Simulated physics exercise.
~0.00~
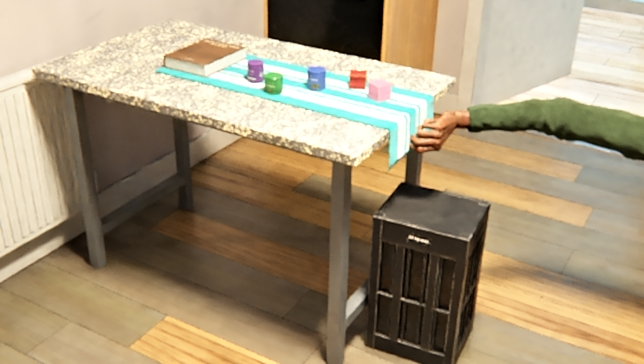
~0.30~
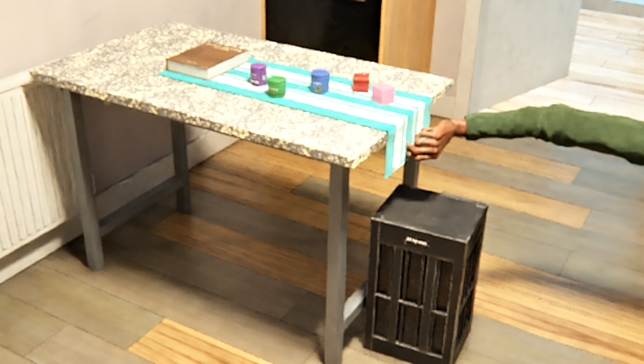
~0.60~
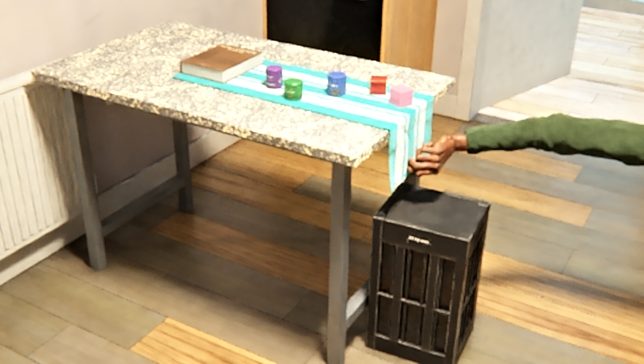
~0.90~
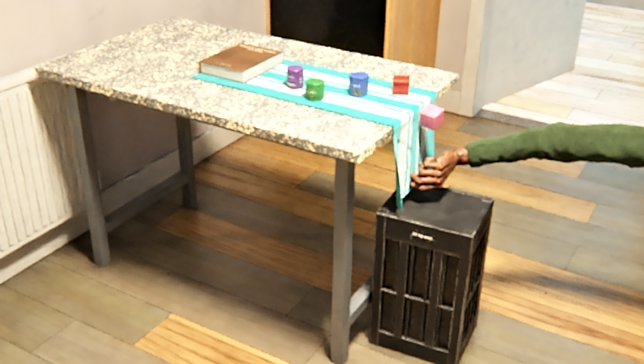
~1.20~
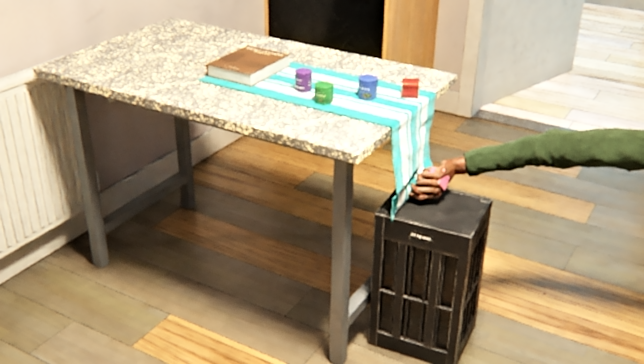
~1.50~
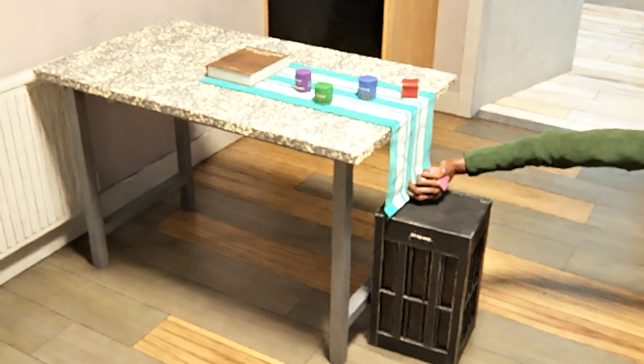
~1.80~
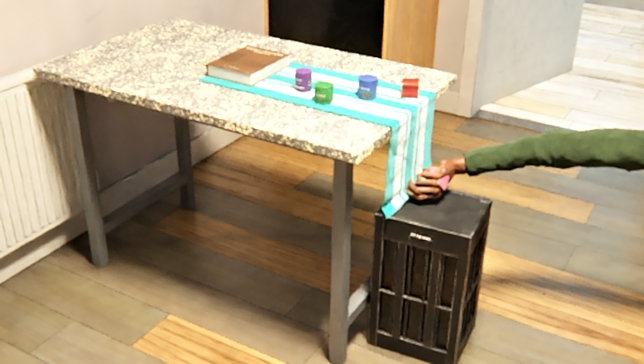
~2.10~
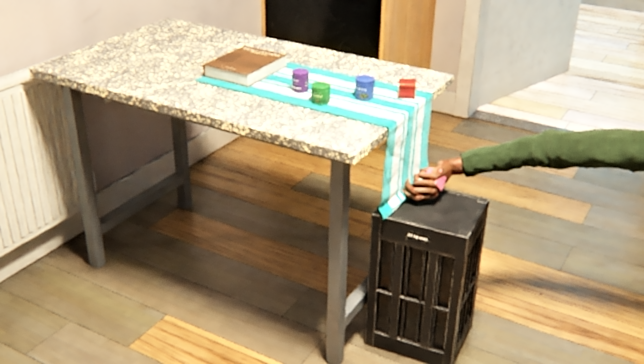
We see a hand slowly pull the hanging end of a turquoise striped cloth down, drawing the book and small coloured objects along the table. The pink one tips over the edge, and the cloth's hem reaches the black crate, where everything stops with the rest still on top.
